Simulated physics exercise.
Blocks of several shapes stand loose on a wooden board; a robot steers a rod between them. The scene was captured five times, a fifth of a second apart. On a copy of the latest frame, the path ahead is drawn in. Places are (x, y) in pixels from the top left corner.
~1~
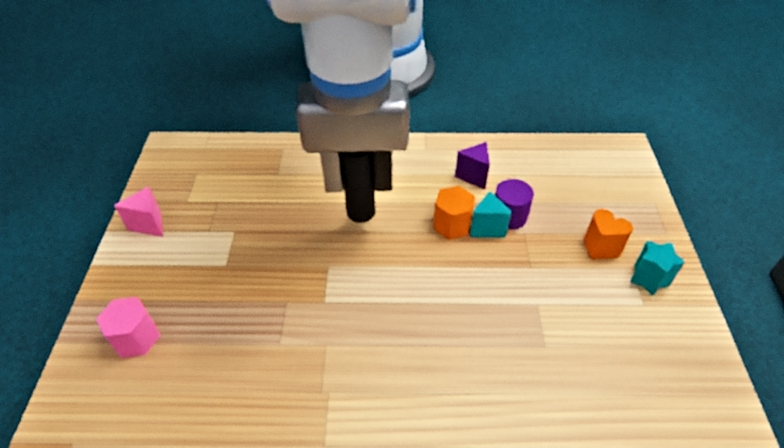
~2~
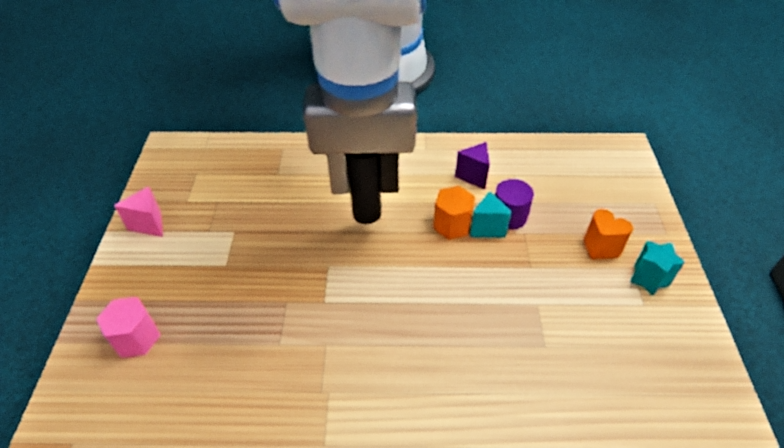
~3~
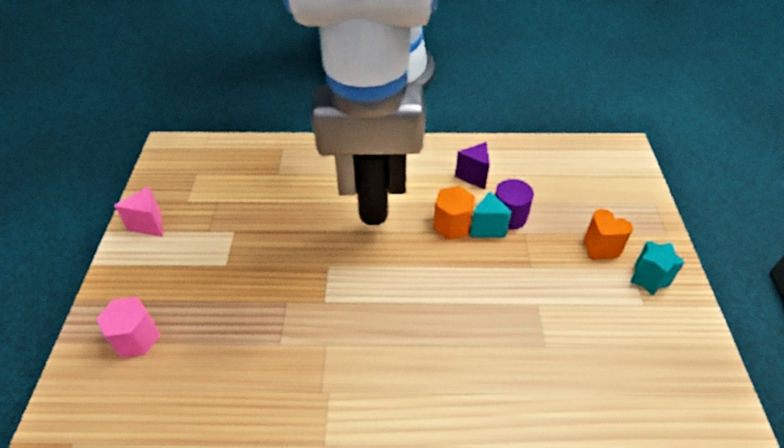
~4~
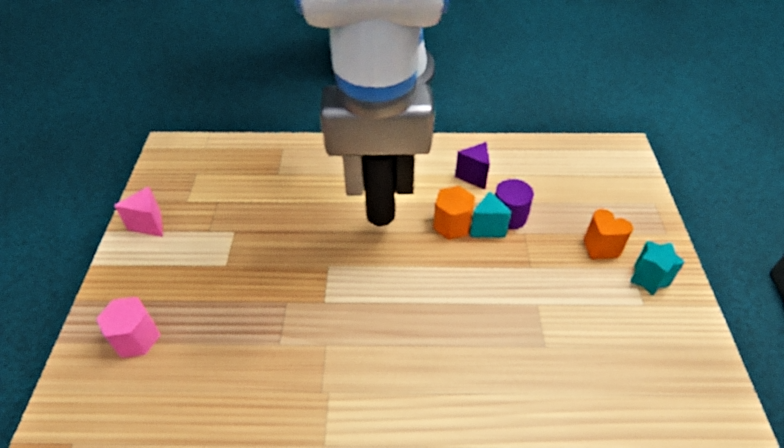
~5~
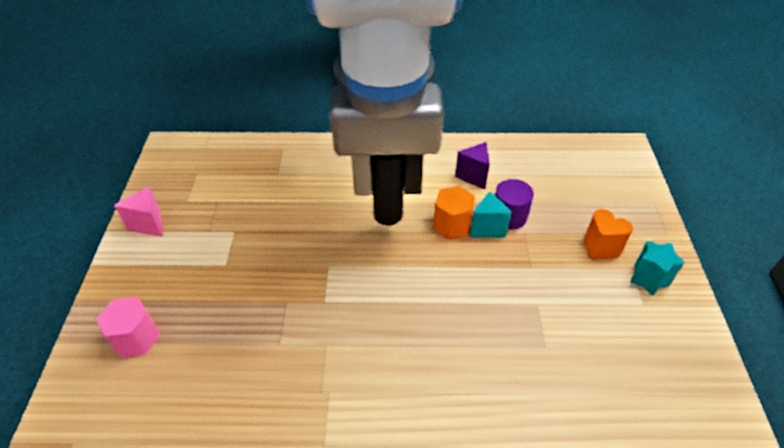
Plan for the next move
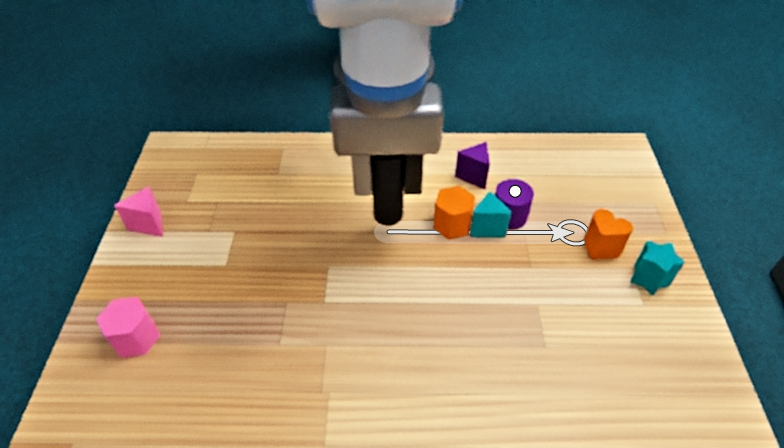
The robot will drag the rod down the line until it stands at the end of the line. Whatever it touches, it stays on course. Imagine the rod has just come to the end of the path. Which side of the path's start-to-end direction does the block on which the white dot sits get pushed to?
That block drifts left.
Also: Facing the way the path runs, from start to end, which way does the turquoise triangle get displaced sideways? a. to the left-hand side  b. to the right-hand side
That would be b.
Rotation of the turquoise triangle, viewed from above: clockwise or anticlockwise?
Turns clockwise.
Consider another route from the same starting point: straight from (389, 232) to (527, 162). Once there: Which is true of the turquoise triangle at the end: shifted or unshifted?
It will end up elsewhere.
Path on the board, in a line from (389, 232) to (573, 233); the dot is on the purple cylinder.
On the path given first. One third of the way, rod at (453, 216); orange hexagon at (487, 200); turquoise triangle at (516, 213), turned 15° anticlockwise; purple cylinder at (523, 190).
Two thirds of the way, rod at (517, 216); orange hexagon at (554, 204), turned 20° clockwise; turquoise triangle at (574, 227), turned 40° clockwise; purple cylinder at (569, 180).
At the end, rod at (580, 216); orange hexagon at (612, 200), turned 30° clockwise; turquoise triangle at (579, 229), turned 55° clockwise; purple cylinder at (577, 176); orange heart-shaped block at (632, 226), turned 60° clockwise.
